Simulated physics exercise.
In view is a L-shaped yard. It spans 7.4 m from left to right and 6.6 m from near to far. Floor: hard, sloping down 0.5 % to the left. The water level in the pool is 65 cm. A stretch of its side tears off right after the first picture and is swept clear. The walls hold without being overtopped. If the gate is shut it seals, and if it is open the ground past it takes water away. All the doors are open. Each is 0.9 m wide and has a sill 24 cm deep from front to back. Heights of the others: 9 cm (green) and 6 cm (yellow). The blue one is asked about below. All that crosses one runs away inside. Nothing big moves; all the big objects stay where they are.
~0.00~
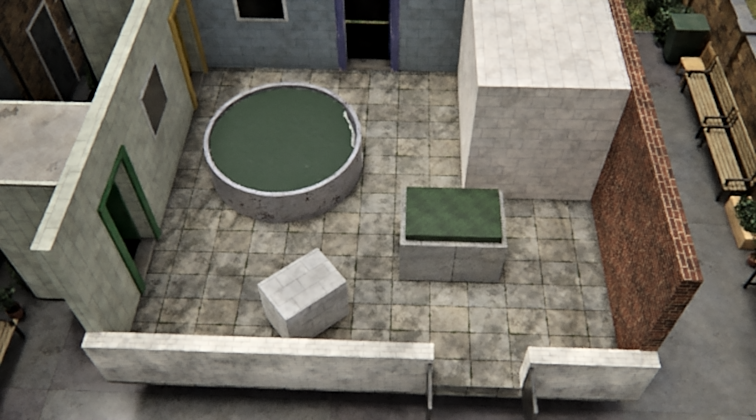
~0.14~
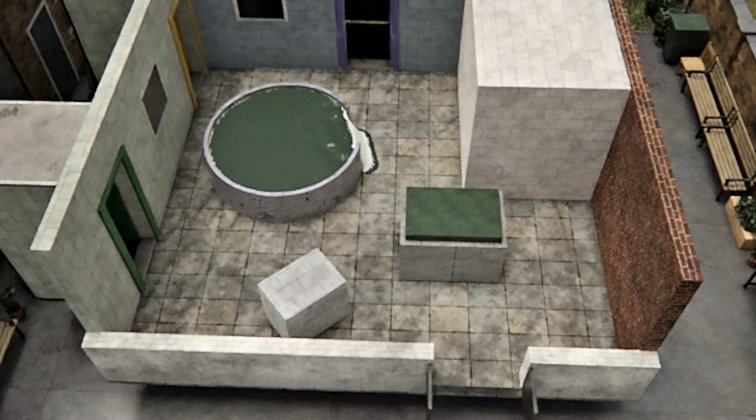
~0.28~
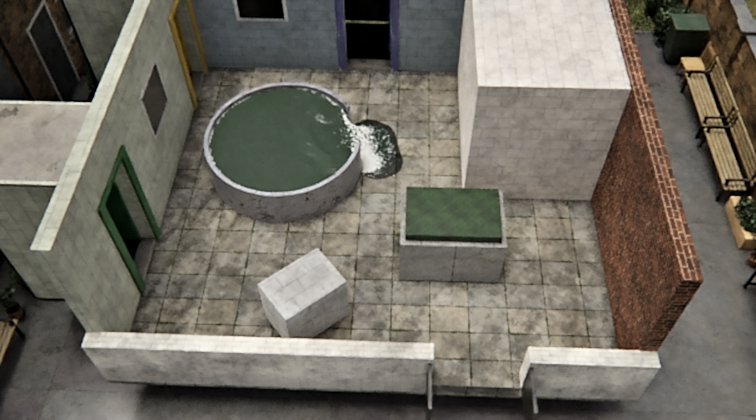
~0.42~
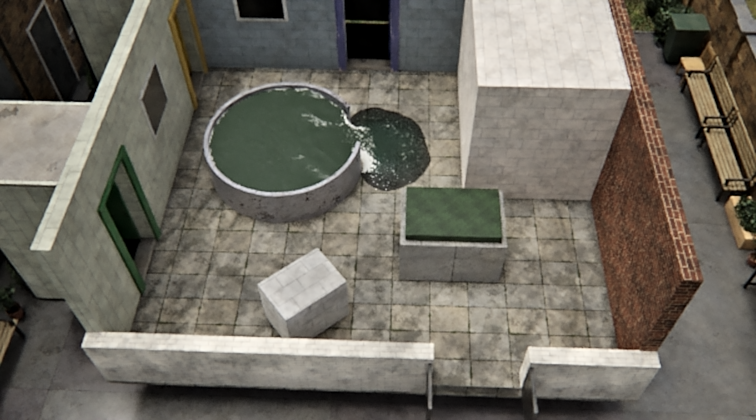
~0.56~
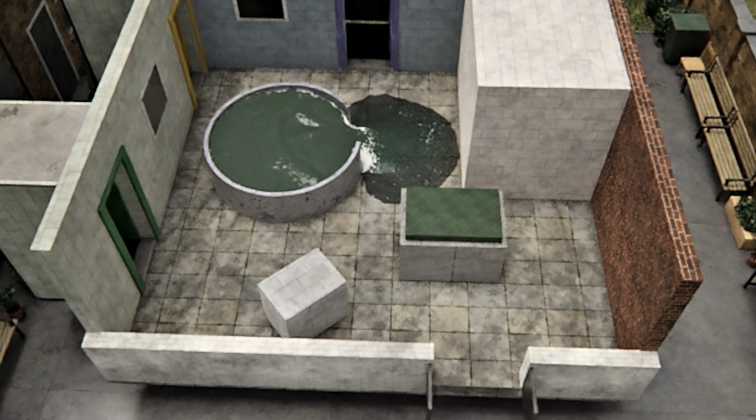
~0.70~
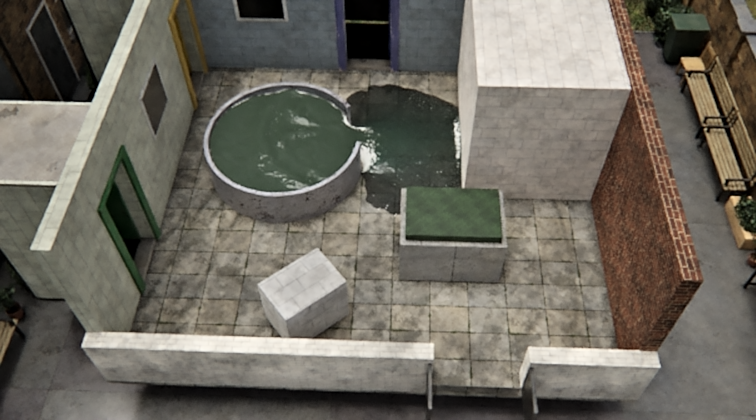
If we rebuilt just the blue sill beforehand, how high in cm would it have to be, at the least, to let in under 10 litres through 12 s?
I would say 13 cm at minimum.
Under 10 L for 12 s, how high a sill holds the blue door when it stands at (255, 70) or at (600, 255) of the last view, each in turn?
Roughly 9.5 and 8.0 cm.
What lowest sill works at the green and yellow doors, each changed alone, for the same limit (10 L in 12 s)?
Some 6.0 cm for green, some 20 cm for yellow.
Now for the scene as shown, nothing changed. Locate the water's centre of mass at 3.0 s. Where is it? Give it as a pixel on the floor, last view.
(338, 151).
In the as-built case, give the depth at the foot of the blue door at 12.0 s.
About 8.5 centimetres.
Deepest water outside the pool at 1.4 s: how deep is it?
It gets to close to 44 centimetres there.
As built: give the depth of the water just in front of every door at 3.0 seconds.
Green 0, yellow 0, blue 12 cm.
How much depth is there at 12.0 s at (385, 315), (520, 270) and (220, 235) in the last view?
6, 1 and 4 cm, respectively.
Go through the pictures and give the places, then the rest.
Still water, 65 cm deep, in the pool at (283, 138); the blue door at (368, 30) is dry, in the first frame.
The gap is at (357, 143), the front 0.3 m out at (367, 140); the back of the pool holds 65 cm, in the second frame.
The front is at (390, 133), 0.7 m from the gap at (357, 144); 0.8 m2 of floor is wet, 65 cm left at the back, in the third frame.
The gap is at (357, 144), the front 1.2 m out at (419, 134); the back of the pool holds 65 cm, in the fourth frame.
The front is at (450, 132), 1.8 m from the gap at (357, 144); 3.5 m2 of floor is wet, 65 cm left at the back, in the fifth frame.
The gap is at (357, 144), the front 2.2 m out at (459, 112); the back of the pool holds 65 cm; the blue door at (368, 30), 2.3 m from the gap, is still 0.7 m from the nearest water, in the sixth frame.
After 1.4 s water covers 20 % of the floor, deepest (44 cm) near (452, 75); 4 cm at the blue door, 0 litres in over its 9 cm sill.
After 3.0 s water covers 35 % of the floor, deepest (35 cm) near (452, 75); 12 cm at the blue door, 4 litres in over its 9 cm sill.
After 12.0 s water covers 95 % of the floor, deepest (14 cm) near (199, 94); 8 cm at the blue door, 53 litres in over its 9 cm sill.
At the blue door as built, the water arrived by 1.3 s and peaked near 14 cm at 3.8 s.
With a sill of 11 cm, 25 litres would have come in within the 12 s; with 15 cm, 3 litres. So under 10 litres takes about 13 cm.
